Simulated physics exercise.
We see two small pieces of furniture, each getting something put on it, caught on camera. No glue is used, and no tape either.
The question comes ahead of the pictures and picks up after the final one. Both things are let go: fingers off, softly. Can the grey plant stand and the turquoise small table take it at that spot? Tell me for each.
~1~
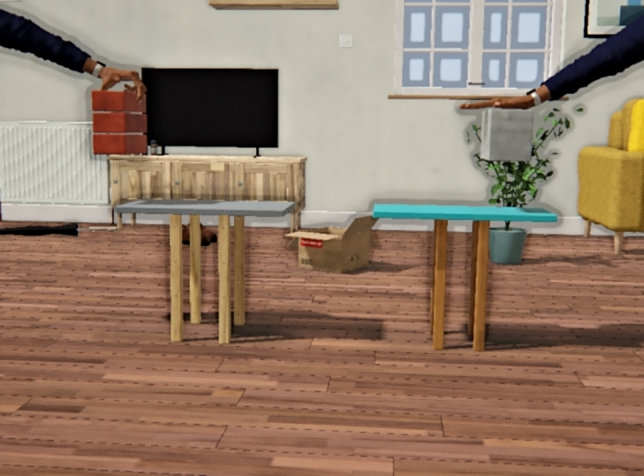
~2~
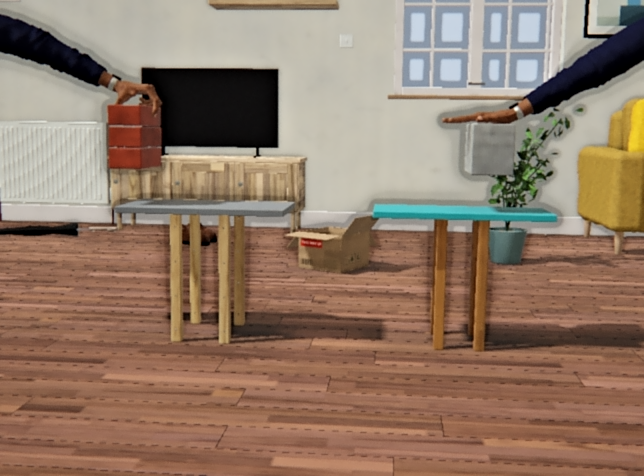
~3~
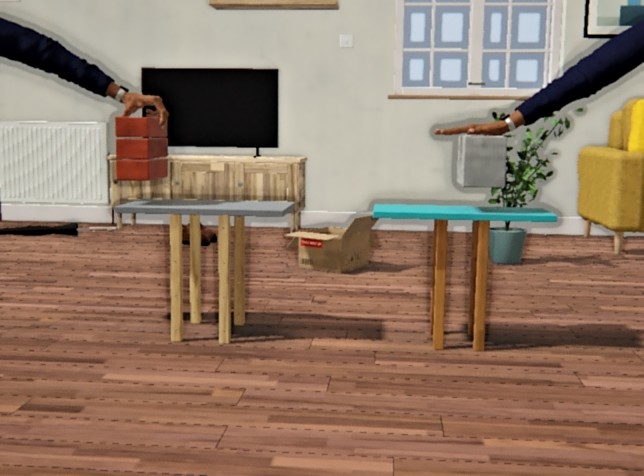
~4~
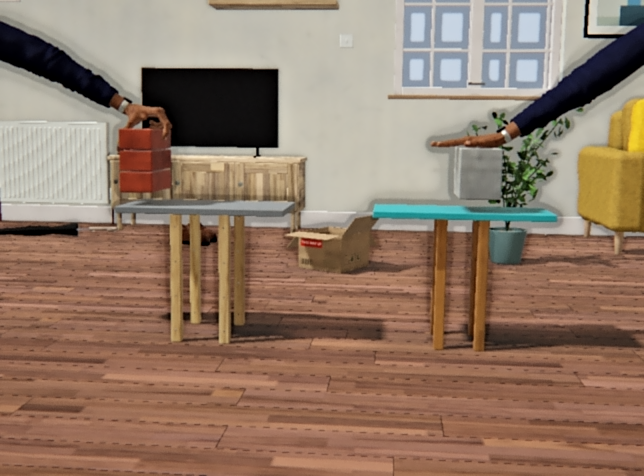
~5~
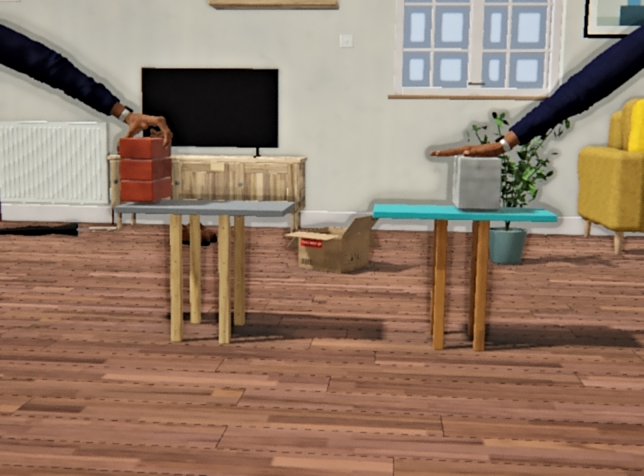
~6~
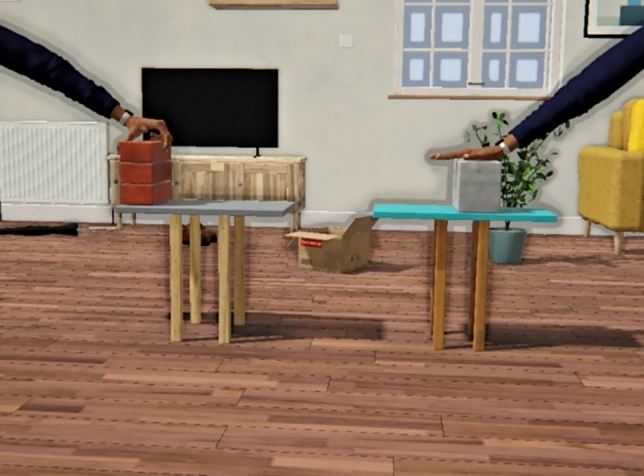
In the end the grey plant stand topples over; as for the turquoise small table, it doesn't tip.
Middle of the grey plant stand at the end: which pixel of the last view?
Looks like it settles somewhere around (97, 256).
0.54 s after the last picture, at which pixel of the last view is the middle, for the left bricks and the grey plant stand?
The left bricks at (75, 214), the grey plant stand at (144, 210).
Then, 0.54 s after the last picture, grey plant stand tipped 32° from how it was near (144, 210); turquoise small table at rest near (461, 213).
At rest, the grey plant stand goes over, near (97, 256); the turquoise small table keeps steady, near (461, 213).
